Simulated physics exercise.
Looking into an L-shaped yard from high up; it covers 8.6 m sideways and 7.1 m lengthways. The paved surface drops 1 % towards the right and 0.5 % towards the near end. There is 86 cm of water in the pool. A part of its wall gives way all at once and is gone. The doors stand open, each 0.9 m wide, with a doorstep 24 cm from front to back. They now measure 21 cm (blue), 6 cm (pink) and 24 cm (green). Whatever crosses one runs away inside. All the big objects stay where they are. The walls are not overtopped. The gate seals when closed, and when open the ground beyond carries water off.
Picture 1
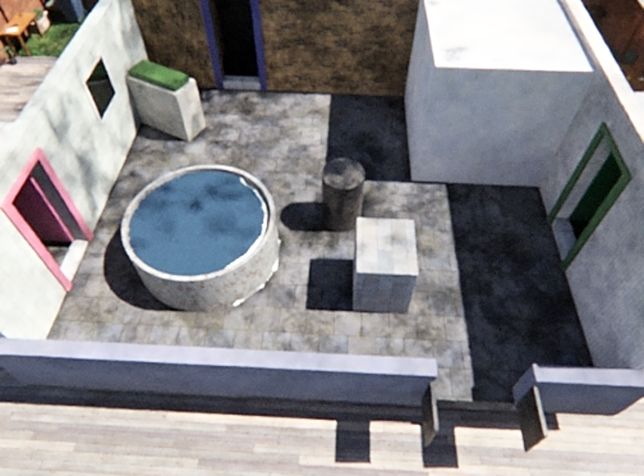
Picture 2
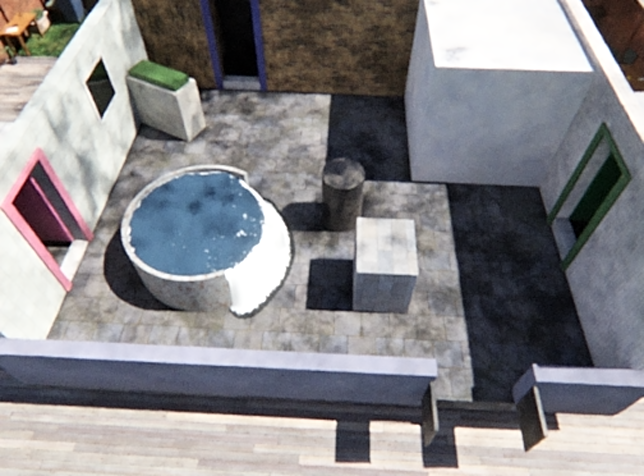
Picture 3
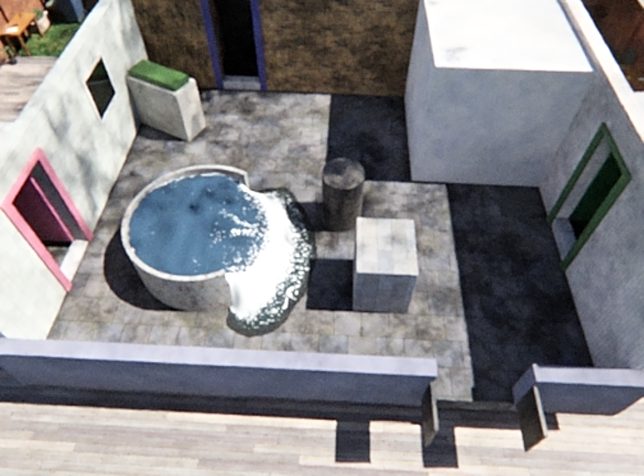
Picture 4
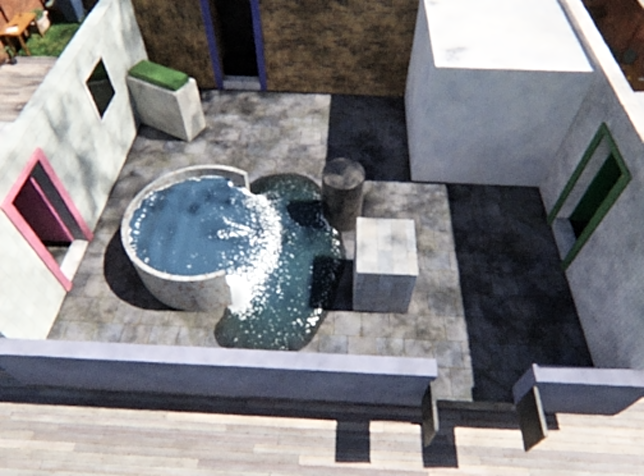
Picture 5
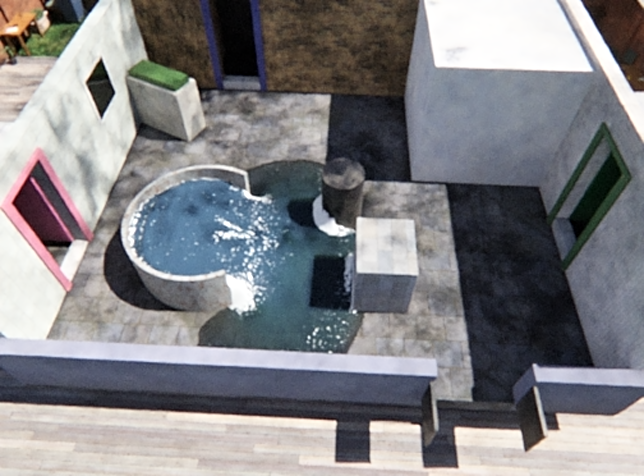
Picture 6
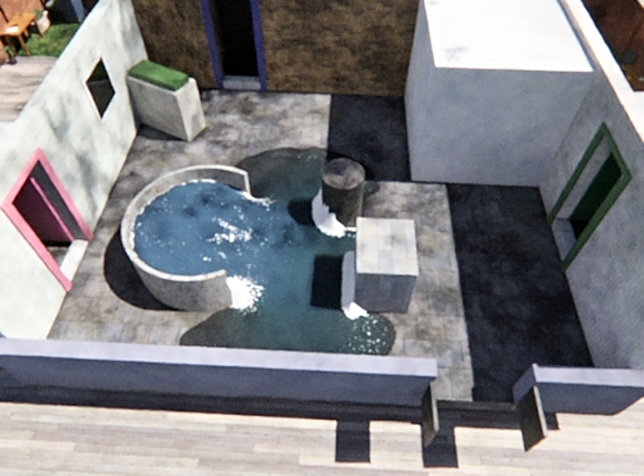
In a walled yard seen from above, part of a round pool's wall disappears on the right, and water pours through the gap, spreading across the paving around a dark cylinder and a pale block as the pool level lowers.
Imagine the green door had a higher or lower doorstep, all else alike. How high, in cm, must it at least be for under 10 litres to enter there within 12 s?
Some 22 cm above the ground.
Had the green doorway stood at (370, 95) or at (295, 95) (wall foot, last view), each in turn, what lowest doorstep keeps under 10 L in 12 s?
Roughly 20 and 8.5 cm.
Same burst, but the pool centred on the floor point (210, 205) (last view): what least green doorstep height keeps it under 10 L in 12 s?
Some 20 cm.
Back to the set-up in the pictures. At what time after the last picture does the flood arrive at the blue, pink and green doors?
Arrival: Blue 2.8 s, pink 3.4 s, green 0.8 s.
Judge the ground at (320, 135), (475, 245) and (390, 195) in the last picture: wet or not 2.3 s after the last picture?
In turn: Wet, under water, flooded.
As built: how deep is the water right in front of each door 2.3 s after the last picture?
Depths in cm: Blue 0, pink 0, green 18.
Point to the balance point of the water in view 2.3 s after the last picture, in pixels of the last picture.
At about (355, 240).
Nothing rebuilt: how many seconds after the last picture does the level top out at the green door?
Around 2.8 s.
Then, 0.7 s after the last picture water covers 40 % of the floor, deepest (57 cm) near (345, 269); it has not reached the green door.
Then, 2.3 s after the last picture water covers 65 % of the floor, deepest (33 cm) near (518, 196); 18 cm at the green door, 0 litres in over its 24 cm doorstep.
Then, 11.3 s after the last picture water covers 100 % of the floor, deepest (11 cm) near (561, 357); 9 cm at the green door, 4 litres in over its 24 cm doorstep.
At the green door as built, the water peaked near 27 cm, 2.7 s after the last picture.
With a doorstep of 19 cm, 24 litres would have come in within the 12 s; with 25.5 cm, 2 litres. So under 10 litres takes about 22 cm.
